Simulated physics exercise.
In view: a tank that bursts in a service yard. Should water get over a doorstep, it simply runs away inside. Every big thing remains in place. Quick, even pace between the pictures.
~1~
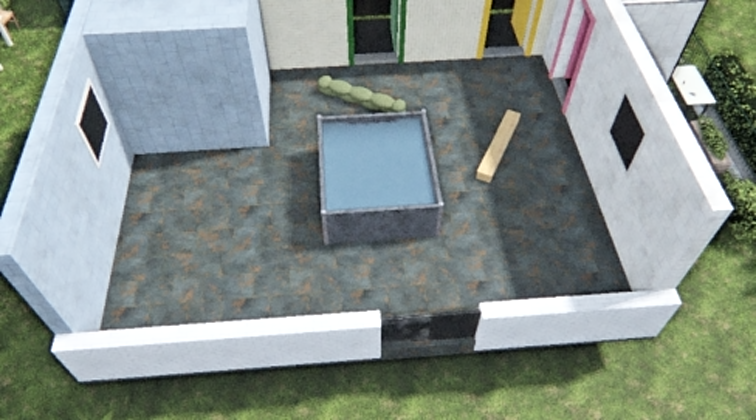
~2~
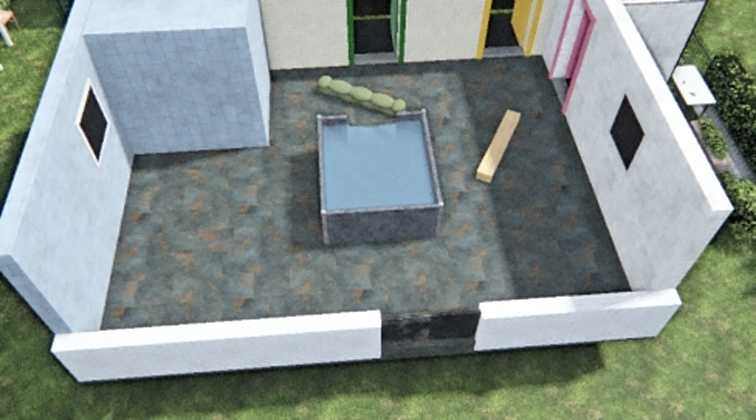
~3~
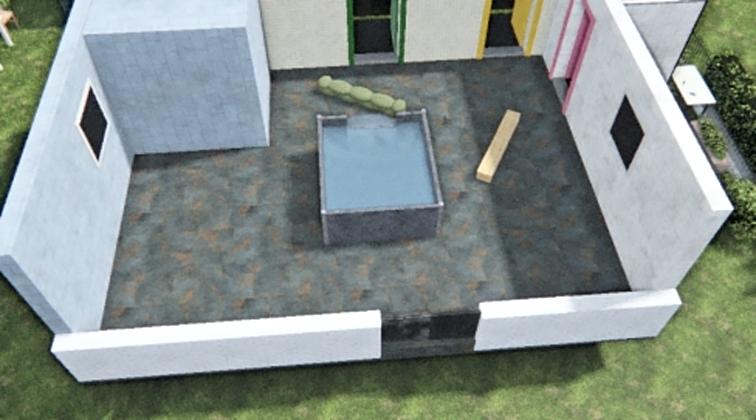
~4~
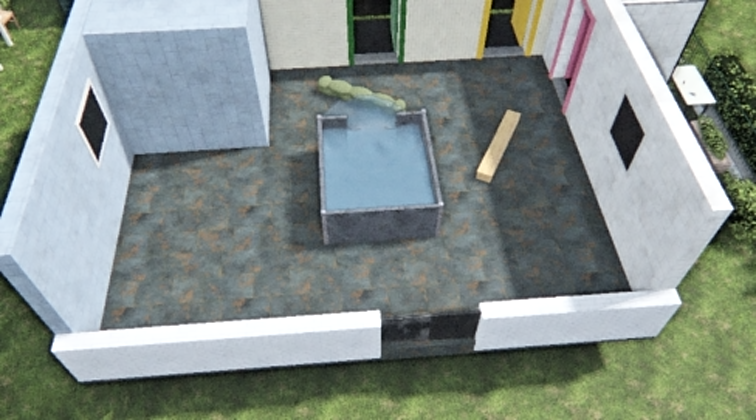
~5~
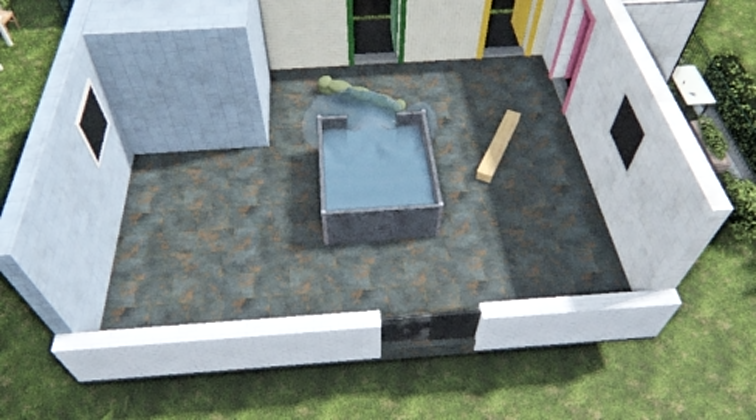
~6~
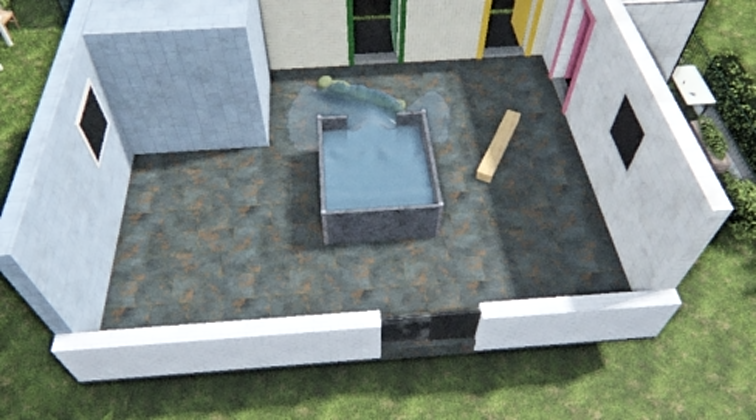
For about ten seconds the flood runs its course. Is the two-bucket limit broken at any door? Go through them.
Going through them: The green door breaks it, the yellow door breaks it, the pink door breaks it.
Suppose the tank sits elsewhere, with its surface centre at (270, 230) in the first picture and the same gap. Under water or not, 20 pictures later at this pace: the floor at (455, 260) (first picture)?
Untouched.
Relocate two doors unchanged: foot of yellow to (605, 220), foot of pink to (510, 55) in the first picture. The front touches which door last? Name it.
I reckon it's the door marked yellow.
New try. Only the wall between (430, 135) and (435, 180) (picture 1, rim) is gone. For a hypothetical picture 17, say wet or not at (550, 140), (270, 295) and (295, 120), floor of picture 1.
Submerged, bone-dry, bone-dry.
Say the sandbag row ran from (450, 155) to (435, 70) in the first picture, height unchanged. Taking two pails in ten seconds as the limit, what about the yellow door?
Looks like the yellow one doesn't reach the mark.
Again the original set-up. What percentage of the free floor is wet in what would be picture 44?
I'd say 65 per cent.
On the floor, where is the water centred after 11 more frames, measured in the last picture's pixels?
Near (367, 155) in the last view.
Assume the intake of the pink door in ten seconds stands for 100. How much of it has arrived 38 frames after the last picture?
About 55 %.
A moment on, water covers 20 % of the floor; the green door wet at the sill, nothing in, the yellow door not reached, the pink door not reached.
Next, water covers 30 % of the floor; the green door under two buckets in, the yellow door wet at the sill, nothing in, the pink door wet at the sill, nothing in.
Then, water covers 40 % of the floor; the green door over two buckets in, the yellow door wet at the sill, nothing in, the pink door under two buckets in.
Later, water covers 65 % of the floor; the green door over two buckets in, the yellow door over two buckets in, the pink door far over two buckets in.
In the end, water covers 90 % of the floor; the green door over two buckets in, the yellow door far over two buckets in, the pink door far over two buckets in.
